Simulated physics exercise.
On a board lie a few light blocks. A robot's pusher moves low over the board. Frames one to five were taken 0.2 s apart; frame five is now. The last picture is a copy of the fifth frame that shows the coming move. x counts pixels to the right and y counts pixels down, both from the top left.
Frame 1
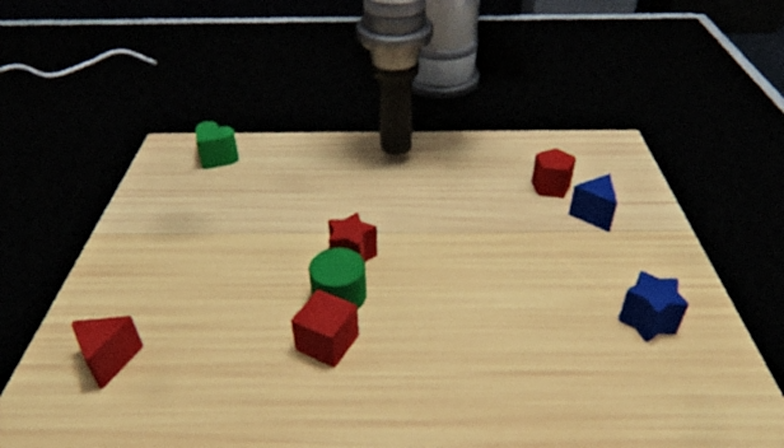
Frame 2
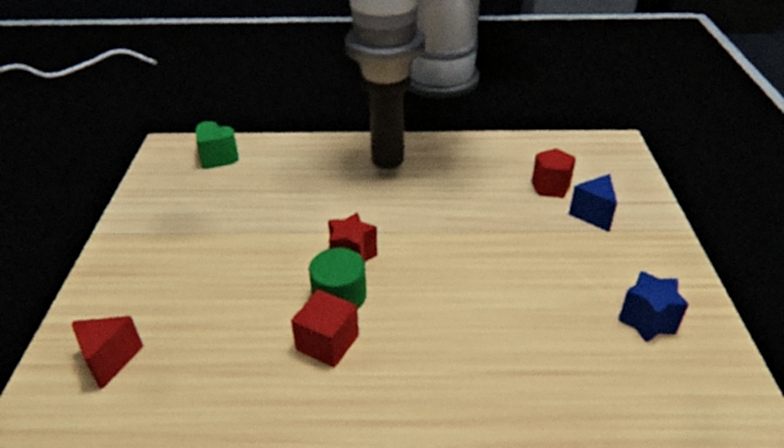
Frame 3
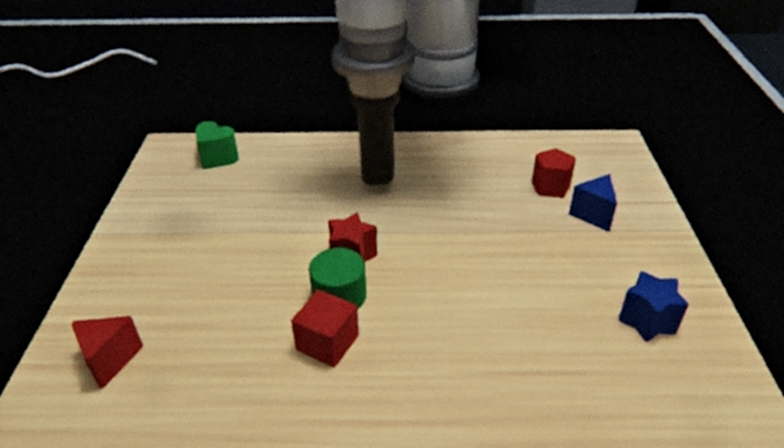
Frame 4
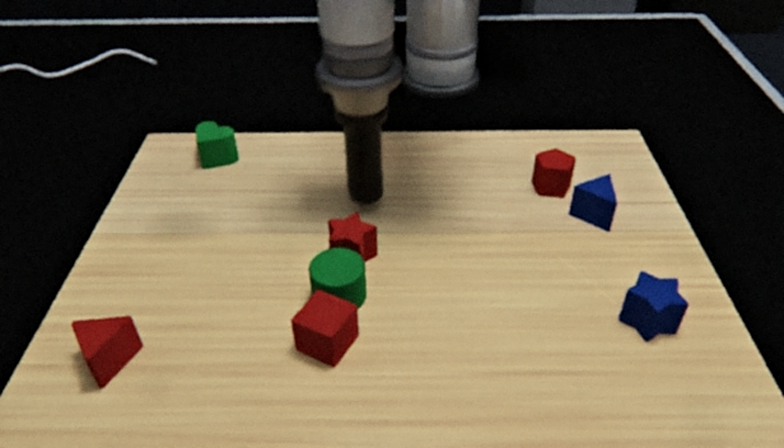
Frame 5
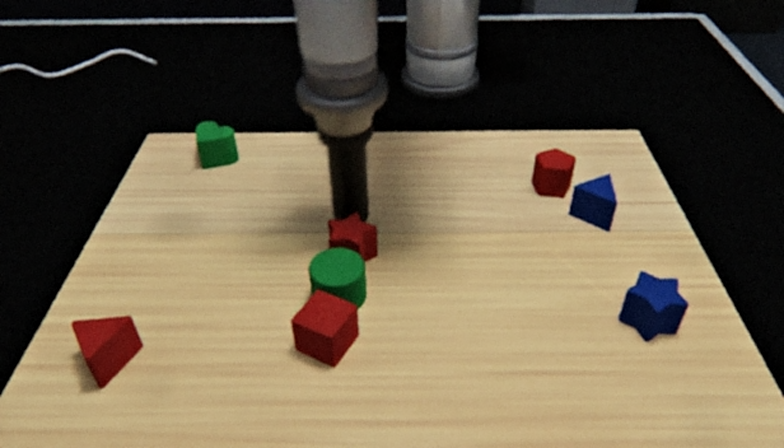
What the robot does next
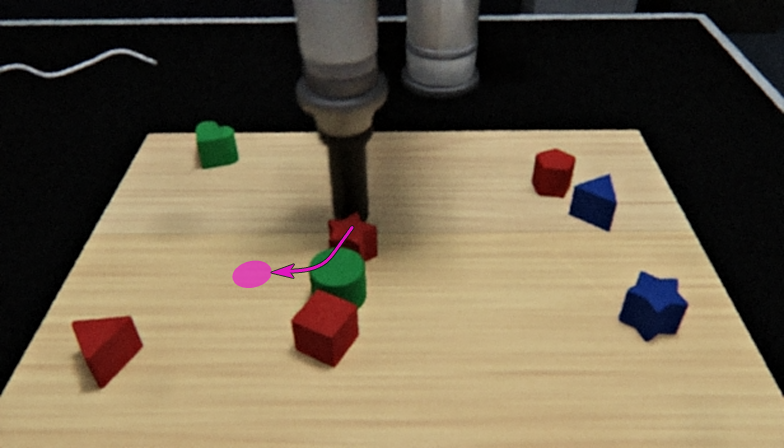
On a pale wooden board scattered with red, green and blue blocks, a robot's dark pusher moves from the far edge toward the viewer and slightly left, reaching the red star beside the green round block, while the blocks remain still.
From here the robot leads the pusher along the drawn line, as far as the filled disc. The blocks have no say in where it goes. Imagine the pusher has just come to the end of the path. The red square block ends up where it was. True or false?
It is false.
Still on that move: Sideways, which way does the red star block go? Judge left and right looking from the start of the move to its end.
The shift is leftward.
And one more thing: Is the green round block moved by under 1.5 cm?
In short: No.
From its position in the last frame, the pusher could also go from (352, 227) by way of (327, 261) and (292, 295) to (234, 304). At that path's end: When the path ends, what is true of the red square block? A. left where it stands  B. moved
B.
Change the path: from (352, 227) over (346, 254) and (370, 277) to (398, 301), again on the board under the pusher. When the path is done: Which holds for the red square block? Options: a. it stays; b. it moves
b - it moves.
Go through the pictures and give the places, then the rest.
In the first frame, pusher's lower end at (396, 147); red square block at (324, 312); green round block at (337, 265); red star block at (350, 227).
In the second frame, pusher at (388, 161); blocks still.
In the third frame, pusher at (378, 177); blocks still.
In the fourth frame, pusher at (366, 195); blocks still.
In the fifth frame, pusher at (351, 215); red square block at (324, 312); green round block at (337, 265); red star block at (350, 227).
Drawn move, from (352, 227) via (333, 254) and (297, 271), ending at (252, 274).
The first path, step by step. One third of the way, pusher at (331, 243); red square block at (321, 319); green round block at (336, 279); red star block at (345, 247).
Two thirds of the way, pusher at (295, 259); red square block at (319, 332); green round block at (337, 291); red star block at (334, 256), turned 25° anticlockwise.
At the end, pusher at (250, 262); red square block at (319, 332); green round block at (337, 291); red star block at (334, 256), turned 25° anticlockwise.
